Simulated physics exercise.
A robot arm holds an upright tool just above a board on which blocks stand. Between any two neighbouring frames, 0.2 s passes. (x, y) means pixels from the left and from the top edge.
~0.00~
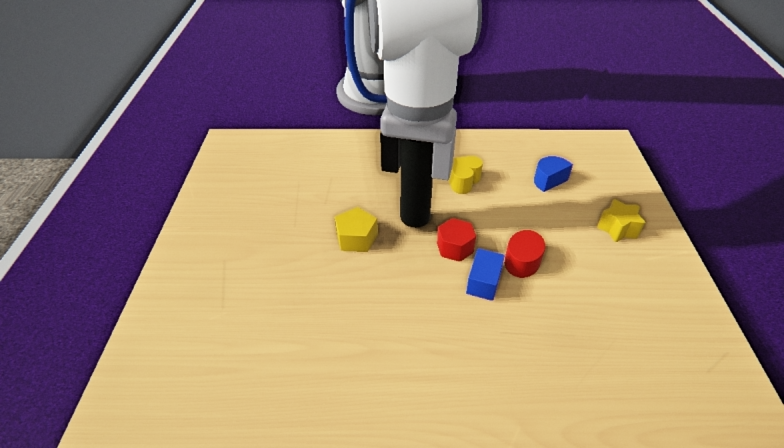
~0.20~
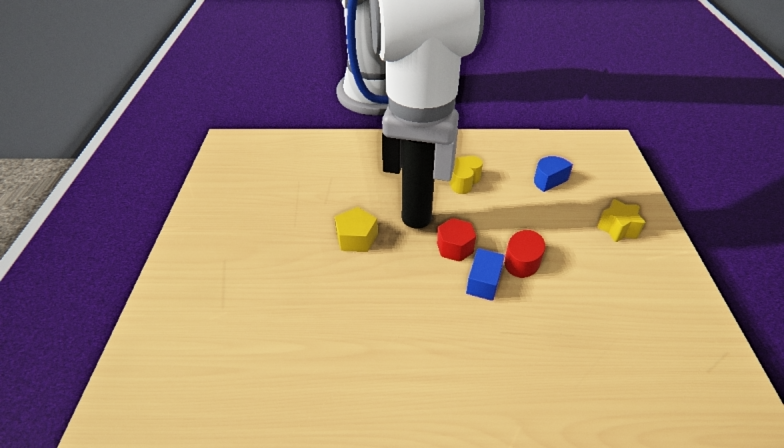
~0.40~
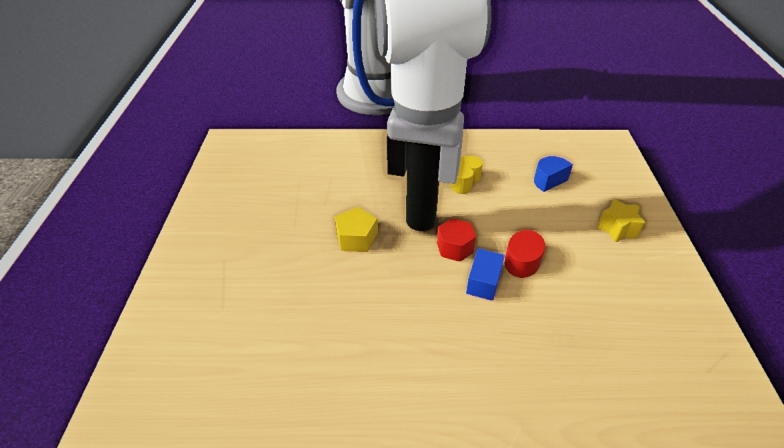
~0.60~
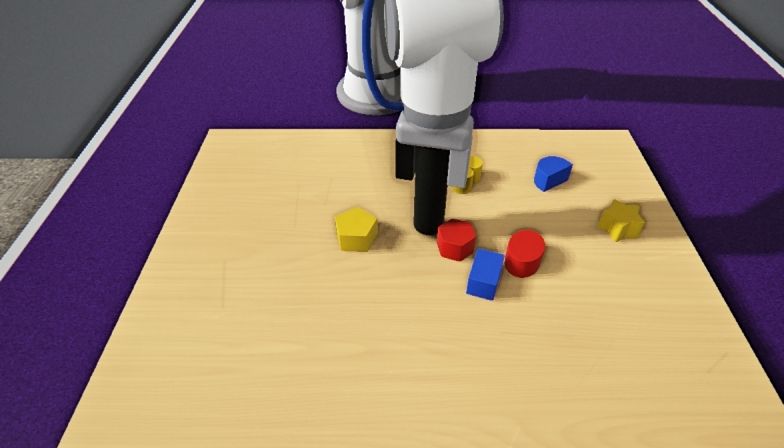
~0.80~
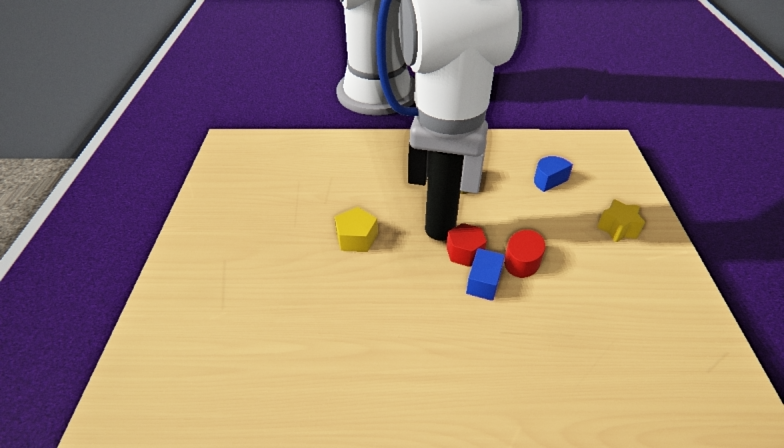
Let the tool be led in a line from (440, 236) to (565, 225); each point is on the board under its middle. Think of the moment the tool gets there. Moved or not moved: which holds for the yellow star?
It is still on its spot.
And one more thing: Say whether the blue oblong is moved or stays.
That block is going to get moved.
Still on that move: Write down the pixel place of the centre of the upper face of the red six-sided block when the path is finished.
The centre of its top face lies at (491, 241).
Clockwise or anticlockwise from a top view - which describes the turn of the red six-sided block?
In a top view, it turns clockwise.
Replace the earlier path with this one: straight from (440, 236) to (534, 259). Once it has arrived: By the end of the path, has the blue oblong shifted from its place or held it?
The block you're asking about gets moved.
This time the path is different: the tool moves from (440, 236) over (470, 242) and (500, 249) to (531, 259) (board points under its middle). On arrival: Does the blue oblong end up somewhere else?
Yes, that is what happens.
The first path, step by step. One third of the way, tool (484, 227); red six-sided block (491, 240), turned 30° clockwise; blue oblong (493, 272), turned 25° clockwise.
Two thirds of the way, tool (526, 223); red six-sided block (491, 241), turned 30° clockwise; blue oblong (493, 272), turned 25° clockwise.
At the end, tool (567, 219); red six-sided block (491, 241), turned 30° clockwise; blue oblong (493, 272), turned 25° clockwise; yellow star still.
